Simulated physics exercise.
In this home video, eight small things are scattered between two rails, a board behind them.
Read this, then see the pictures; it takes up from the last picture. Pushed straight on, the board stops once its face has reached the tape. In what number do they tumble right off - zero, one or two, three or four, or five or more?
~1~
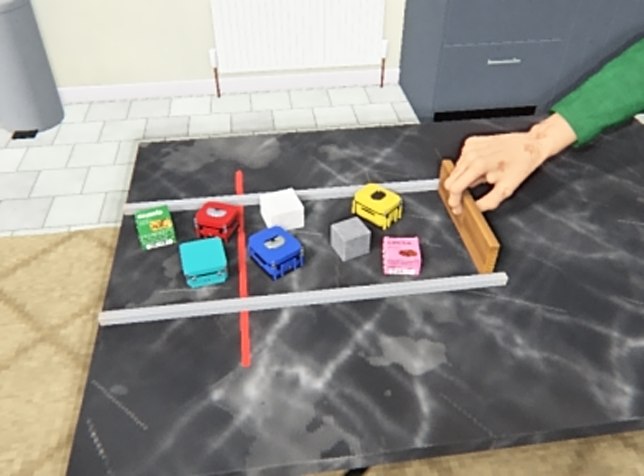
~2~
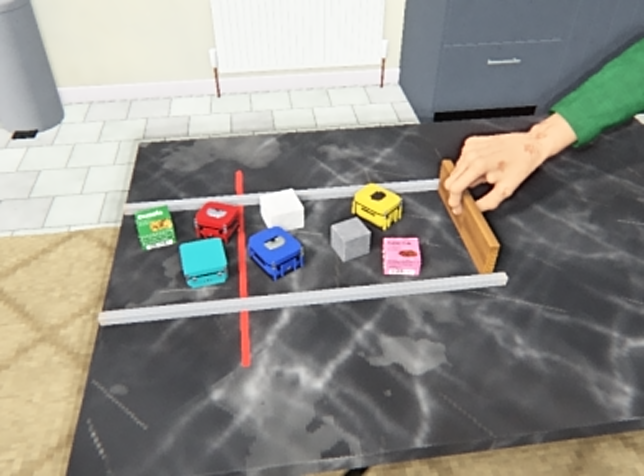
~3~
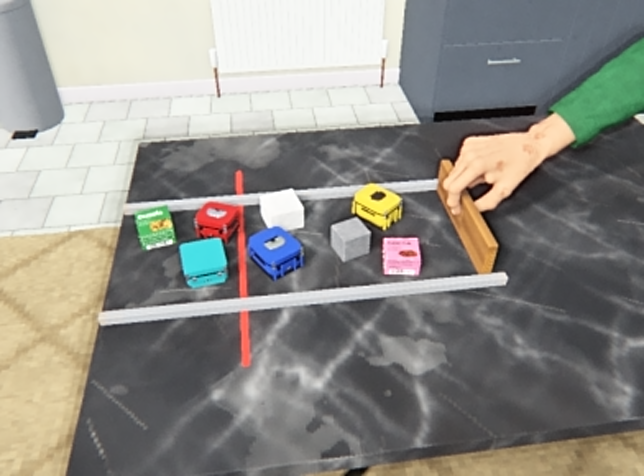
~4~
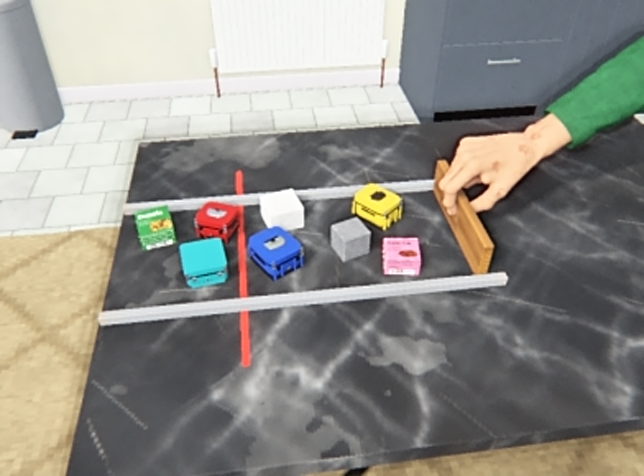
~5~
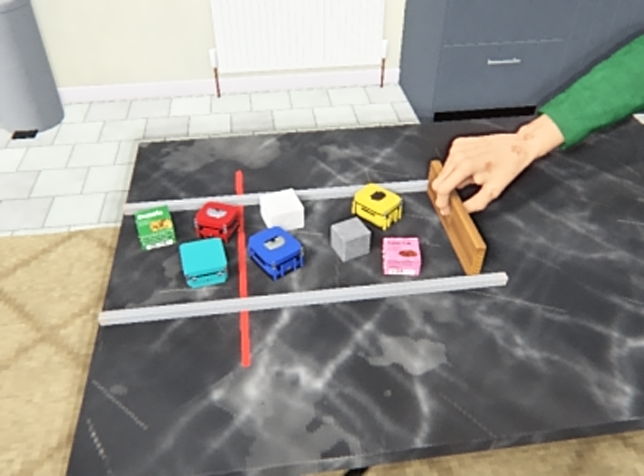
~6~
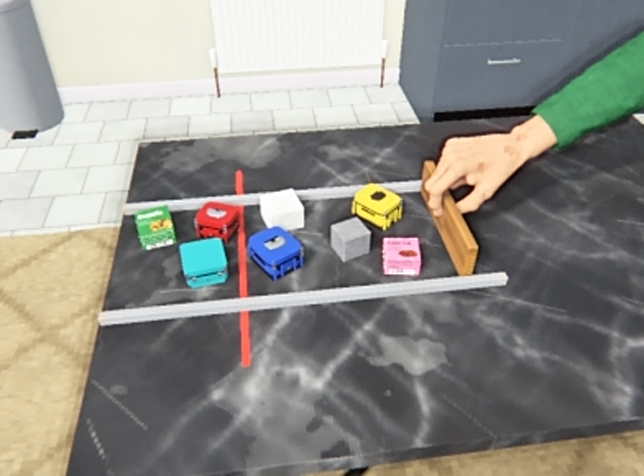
Off the edge will go nothing.
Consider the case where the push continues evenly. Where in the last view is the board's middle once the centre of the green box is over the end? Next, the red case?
The middle would be close to (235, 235) and then close to (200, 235).
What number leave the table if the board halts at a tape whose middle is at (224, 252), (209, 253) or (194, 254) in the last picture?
In order, the counts are 1, 1 and 3.
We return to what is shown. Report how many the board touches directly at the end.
It adds up to 3.
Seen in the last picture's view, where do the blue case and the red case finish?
About (191, 261), and the other about (157, 230).
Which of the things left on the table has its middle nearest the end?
The green box winds up nearest.
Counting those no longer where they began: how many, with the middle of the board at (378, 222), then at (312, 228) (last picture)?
Counts: 2 / 5.
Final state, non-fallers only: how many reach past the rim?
1 overhanging.
A little later, none off yet; green box at rest near (155, 227); turquoise case at rest near (204, 263); red case at rest near (218, 222).
When it is over, the number that fall off is zero.
